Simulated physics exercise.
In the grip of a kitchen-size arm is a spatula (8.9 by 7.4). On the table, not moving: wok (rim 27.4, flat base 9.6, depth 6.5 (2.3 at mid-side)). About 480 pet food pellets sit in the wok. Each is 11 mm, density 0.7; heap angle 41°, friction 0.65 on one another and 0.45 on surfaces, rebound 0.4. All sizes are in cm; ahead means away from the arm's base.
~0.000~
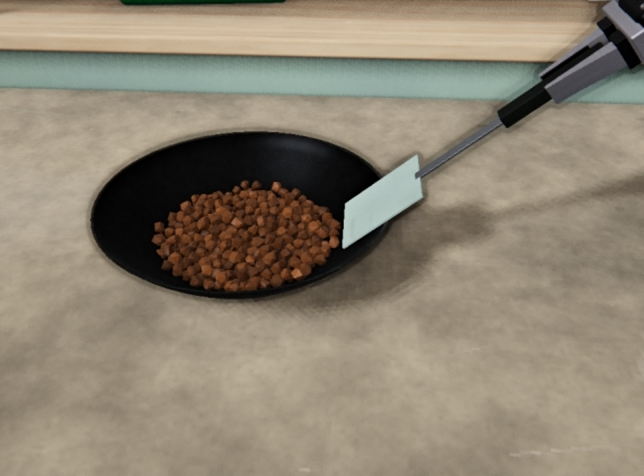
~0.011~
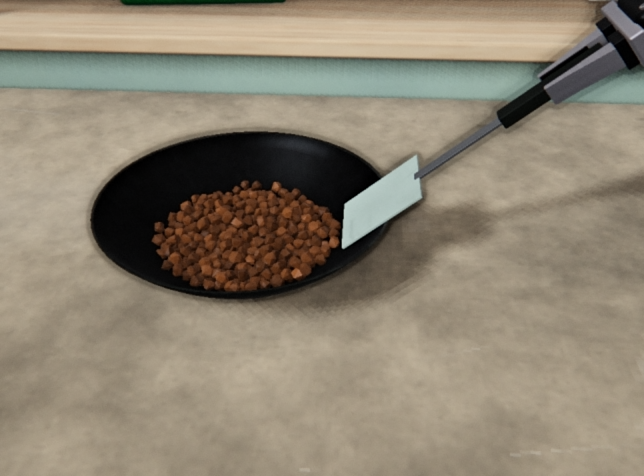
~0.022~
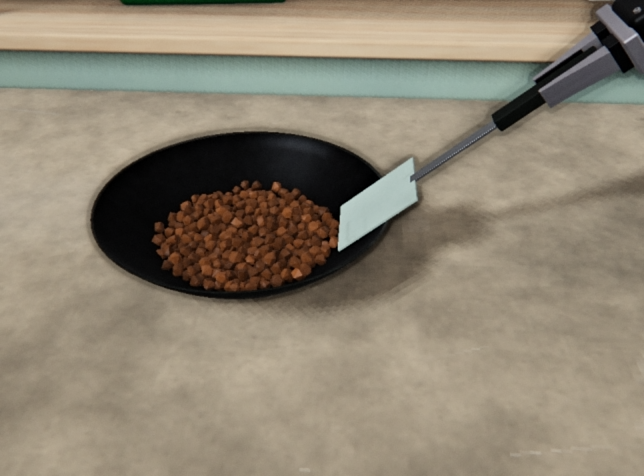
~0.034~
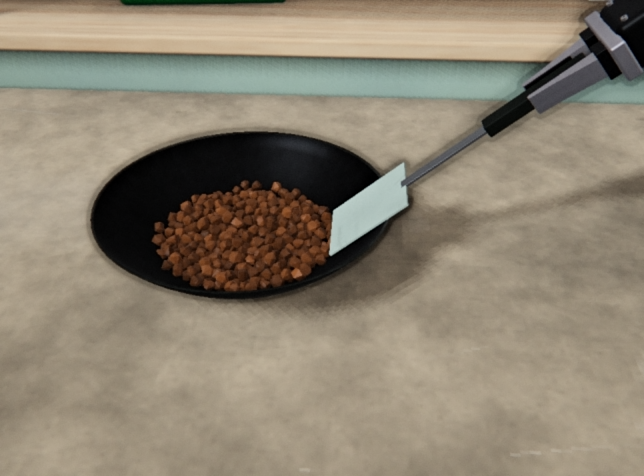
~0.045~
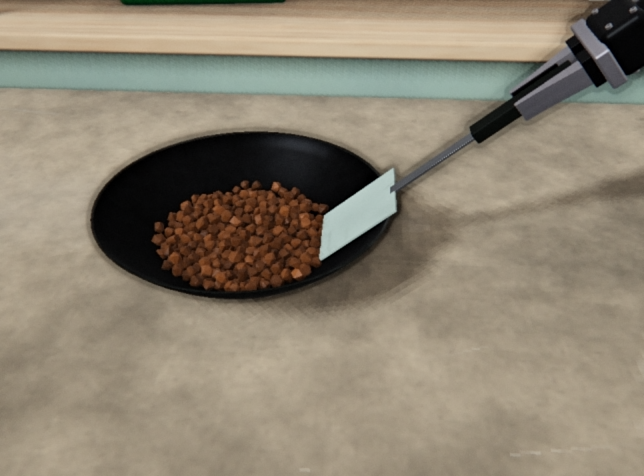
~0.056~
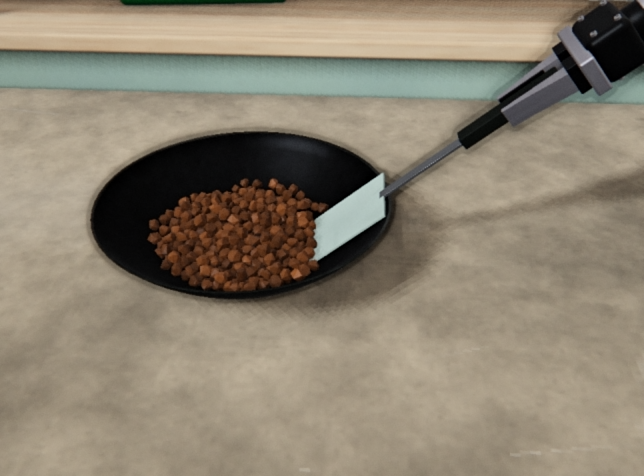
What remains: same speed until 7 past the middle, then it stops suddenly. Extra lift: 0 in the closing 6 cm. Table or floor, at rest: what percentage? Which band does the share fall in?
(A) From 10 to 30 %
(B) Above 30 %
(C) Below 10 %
Option A: From 10 to 30 %.
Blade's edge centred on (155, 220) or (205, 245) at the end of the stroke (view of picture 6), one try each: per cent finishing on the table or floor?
Some 35 and 5 per cent.
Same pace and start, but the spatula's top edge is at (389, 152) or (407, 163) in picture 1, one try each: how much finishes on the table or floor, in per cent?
I'd say near 20 per cent for the first and near 15 per cent for the second.
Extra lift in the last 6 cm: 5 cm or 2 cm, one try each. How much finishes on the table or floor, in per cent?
First try about 15 %, second try about 20 %.
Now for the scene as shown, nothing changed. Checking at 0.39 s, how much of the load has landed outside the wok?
My estimate is roughly 15 %.
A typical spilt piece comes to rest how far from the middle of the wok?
22 cm.
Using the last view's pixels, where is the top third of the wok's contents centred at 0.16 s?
About pixel (158, 210).
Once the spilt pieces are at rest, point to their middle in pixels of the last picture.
The centre sits at roughly (47, 243).
By 0.11 s, sloping 41°, highest piece 7 above the table; 476 in the wok.
By 0.16 s, sloping 41°, highest piece 8 above the table; 474 in the wok, 2 on the blade or in flight.
By 0.39 s, sloping 41°, highest piece 8 above the table; 389 in the wok, 83 on the table or floor, 4 on the blade or in flight.
By 1.44 s, sloping 41°, highest piece 8 above the table; 389 in the wok, 87 on the table or floor.
Final count, 389 in the wok, 87 on the table or floor. That is 18 % on the table or floor.
